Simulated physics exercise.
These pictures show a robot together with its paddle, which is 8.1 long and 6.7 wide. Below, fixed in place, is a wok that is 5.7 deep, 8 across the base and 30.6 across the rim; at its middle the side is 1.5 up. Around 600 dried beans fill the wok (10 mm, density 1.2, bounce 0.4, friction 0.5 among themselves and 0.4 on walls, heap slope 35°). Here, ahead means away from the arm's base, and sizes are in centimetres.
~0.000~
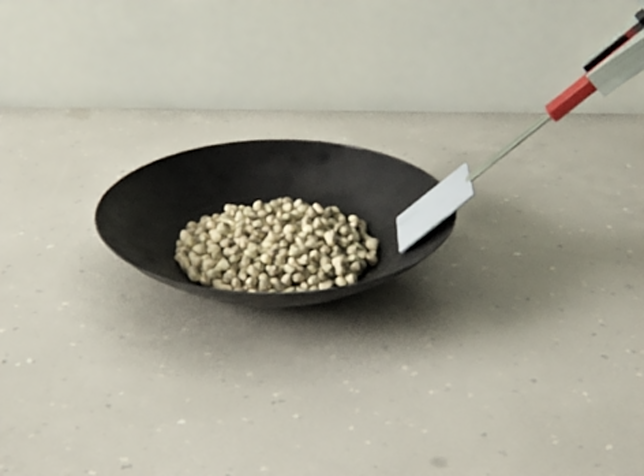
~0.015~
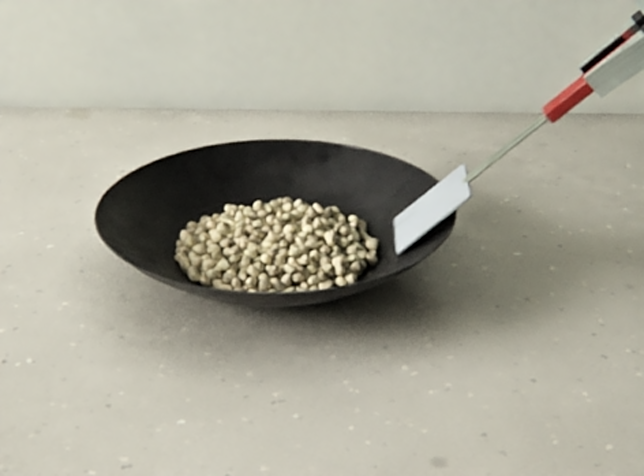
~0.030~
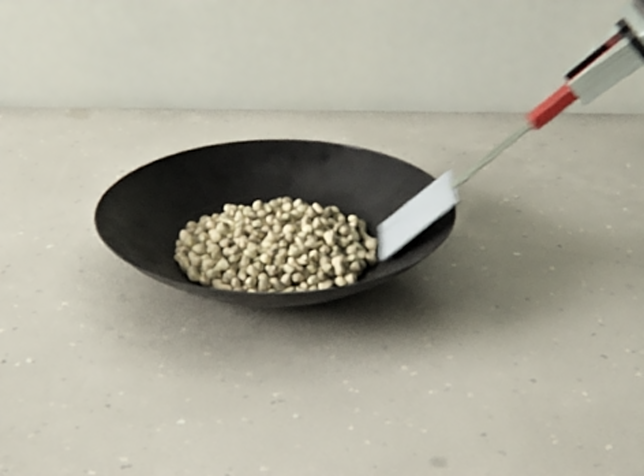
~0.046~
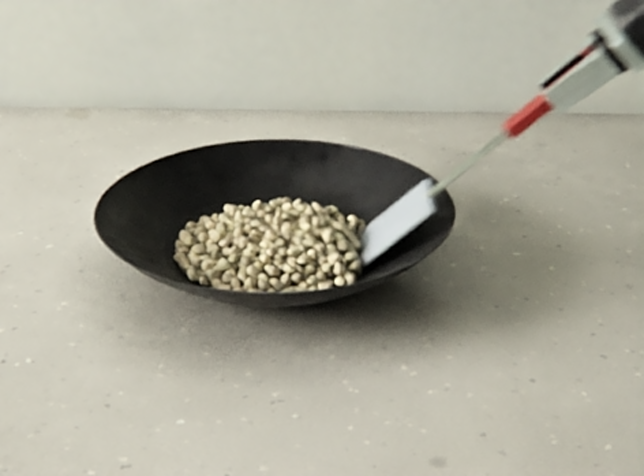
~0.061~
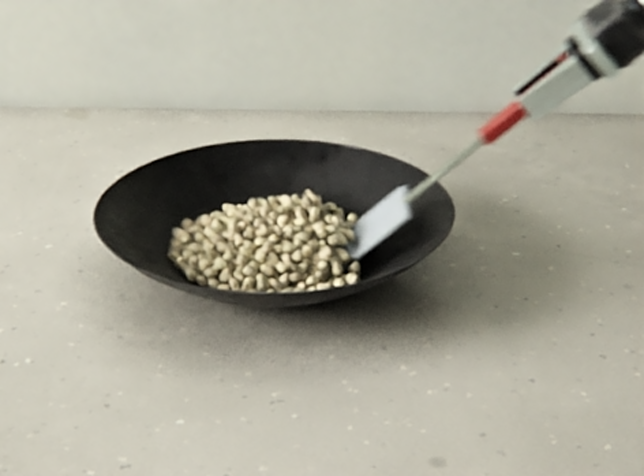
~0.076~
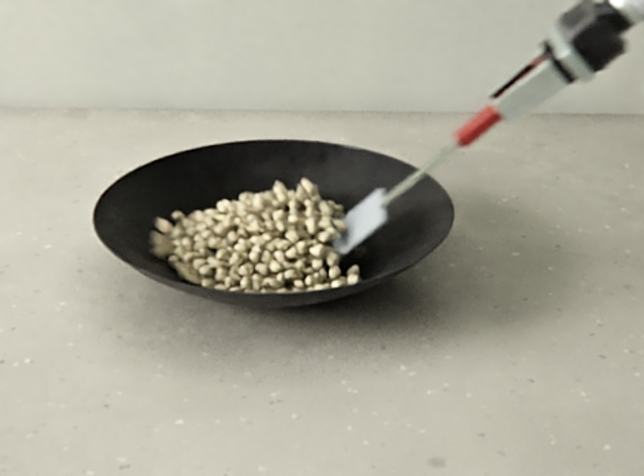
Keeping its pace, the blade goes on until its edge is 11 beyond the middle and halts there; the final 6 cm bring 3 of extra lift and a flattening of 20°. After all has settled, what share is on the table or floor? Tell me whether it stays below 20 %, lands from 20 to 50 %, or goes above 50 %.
It lands from 20 to 50 %.
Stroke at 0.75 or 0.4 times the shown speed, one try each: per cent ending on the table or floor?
Some 25 per cent, then some 10 per cent, on the table or floor.
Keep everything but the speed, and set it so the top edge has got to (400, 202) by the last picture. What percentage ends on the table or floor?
About 30 percent.
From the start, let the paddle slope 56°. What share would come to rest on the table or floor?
Estimate for that slope: Some 35 per cent.
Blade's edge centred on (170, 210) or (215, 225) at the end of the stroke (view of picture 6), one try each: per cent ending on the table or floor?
Close to 30 and close to 10 per cent, respectively.
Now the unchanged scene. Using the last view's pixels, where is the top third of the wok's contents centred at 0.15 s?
It is centred close to (196, 217).
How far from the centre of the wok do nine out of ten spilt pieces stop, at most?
55 cm.
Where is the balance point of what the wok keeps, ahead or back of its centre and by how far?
Offset: About 3.5 cm, ahead.
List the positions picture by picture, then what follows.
The first picture shows the paddle top edge at (471, 178), sloping 43°; upper third of the load around (282, 240), from x 180 to 375, top at y 200; 597 in the wok.
The second picture shows the paddle top edge at (468, 179), sloping 43°; upper third of the load around (282, 240), from x 180 to 375, top at y 200.
The third picture shows the paddle top edge at (453, 186), sloping 43°; upper third of the load around (282, 239), from x 180 to 375, top at y 200.
The fourth picture shows the paddle top edge at (430, 195), sloping 43°; upper third of the load around (280, 239), from x 180 to 360, top at y 200.
The fifth picture shows the paddle top edge at (407, 201), sloping 43°; upper third of the load around (278, 232), from x 175 to 360, top at y 195.
The sixth picture shows the paddle top edge at (383, 204), sloping 43°; upper third of the load around (271, 229), from x 160 to 360, top at y 185; 597 in the wok.
After 0.11 s, sloping 43°, highest piece 7 above the table; 597 in the wok.
After 0.15 s, sloping 39°, highest piece 8 above the table; 597 in the wok.
After 0.37 s, sloping 23°, highest piece 15 above the table; 398 in the wok, 101 on the table or floor, 98 on the blade or in flight.
After 1.42 s, sloping 23°, highest piece 6 above the table; 398 in the wok, 199 on the table or floor.
In the end, 398 in the wok, 199 on the table or floor. That is 33 % on the table or floor.
